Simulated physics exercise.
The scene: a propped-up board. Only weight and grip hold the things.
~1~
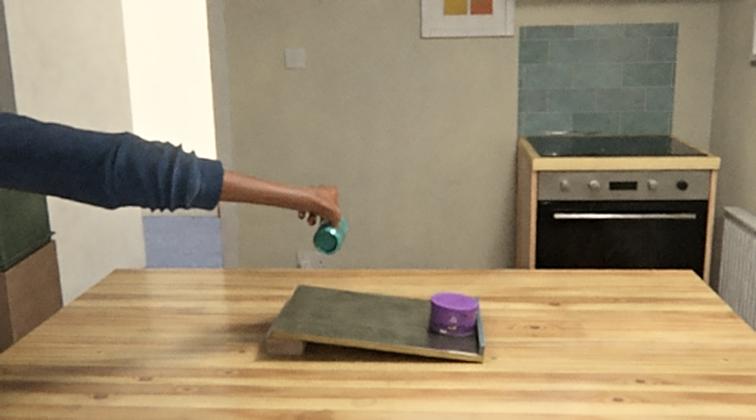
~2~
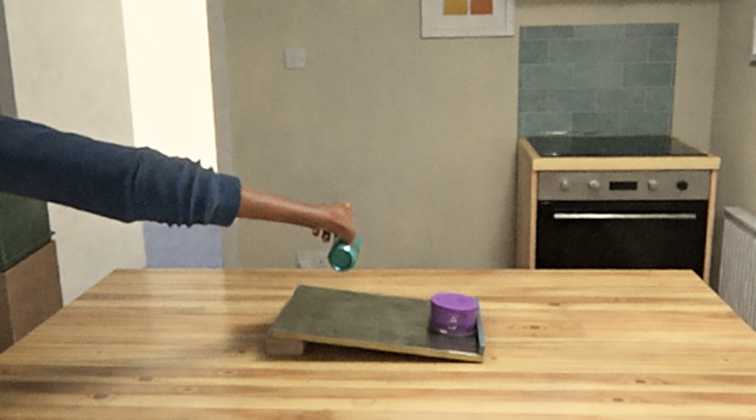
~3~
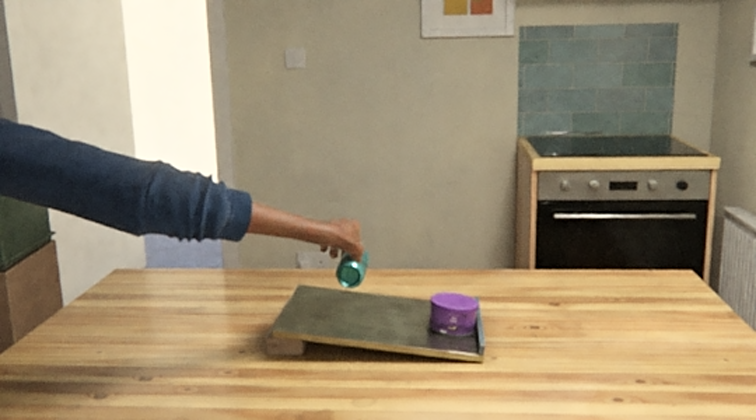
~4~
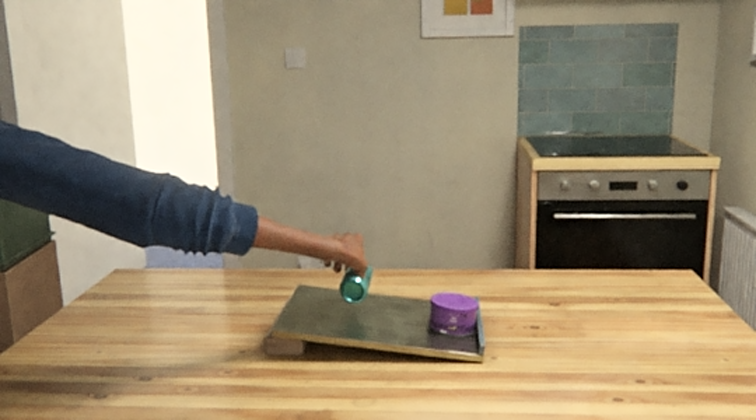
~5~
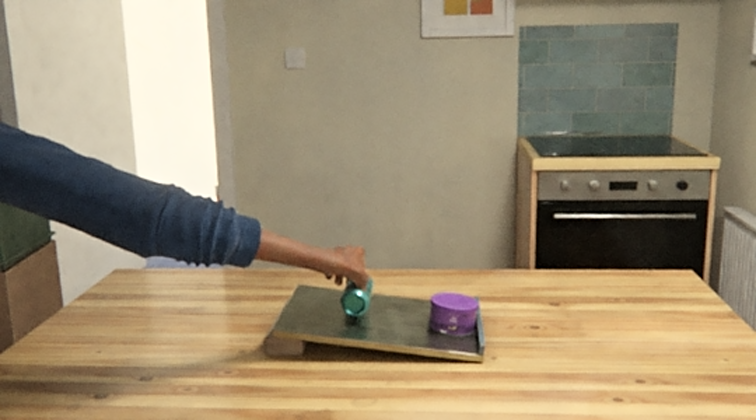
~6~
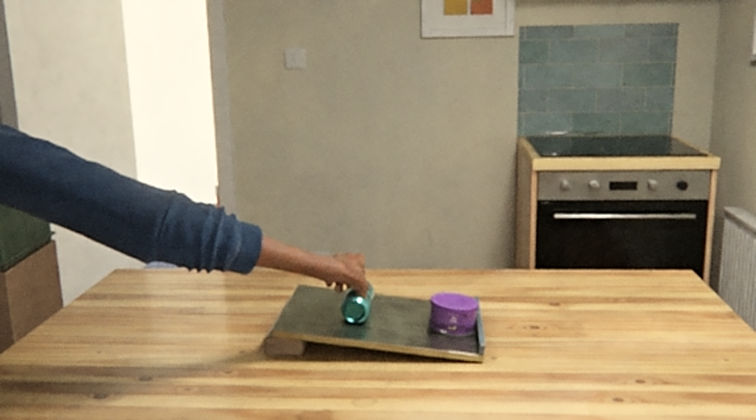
In a kitchen, an arm in a blue sleeve reaches from the left over a tilted board on a wooden table, holding a turquoise can above a purple tub's left side. The hand moves slightly right and lowers the can onto the board, keeping hold of it while the tub stays still.
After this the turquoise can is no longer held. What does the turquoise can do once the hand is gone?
The turquoise can slides or rolls down.
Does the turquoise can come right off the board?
The turquoise can is still on the board.
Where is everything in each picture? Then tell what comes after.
In the first picture, on its way; turquoise can (331, 234); purple tub (453, 314).
In the second picture, on its way; turquoise can (345, 251); purple tub (453, 314).
In the third picture, on its way; turquoise can (353, 266); purple tub (453, 314).
In the fourth picture, on its way; turquoise can (357, 281); purple tub (453, 314).
In the fifth picture, on its way; turquoise can (358, 293); purple tub (453, 314).
In the sixth picture, set down, still held; turquoise can (358, 300); purple tub (453, 314).
Then, 0.50 s past the last view, turquoise can displaced about its own width near (382, 303).
Then, 0.80 s past the last view, turquoise can displaced well along near (416, 307).
Finally, moved from the start, turquoise can; purple tub still in place. Final places as the last picture's camera would see them, turquoise can near (416, 307). The turquoise can runs down the board.
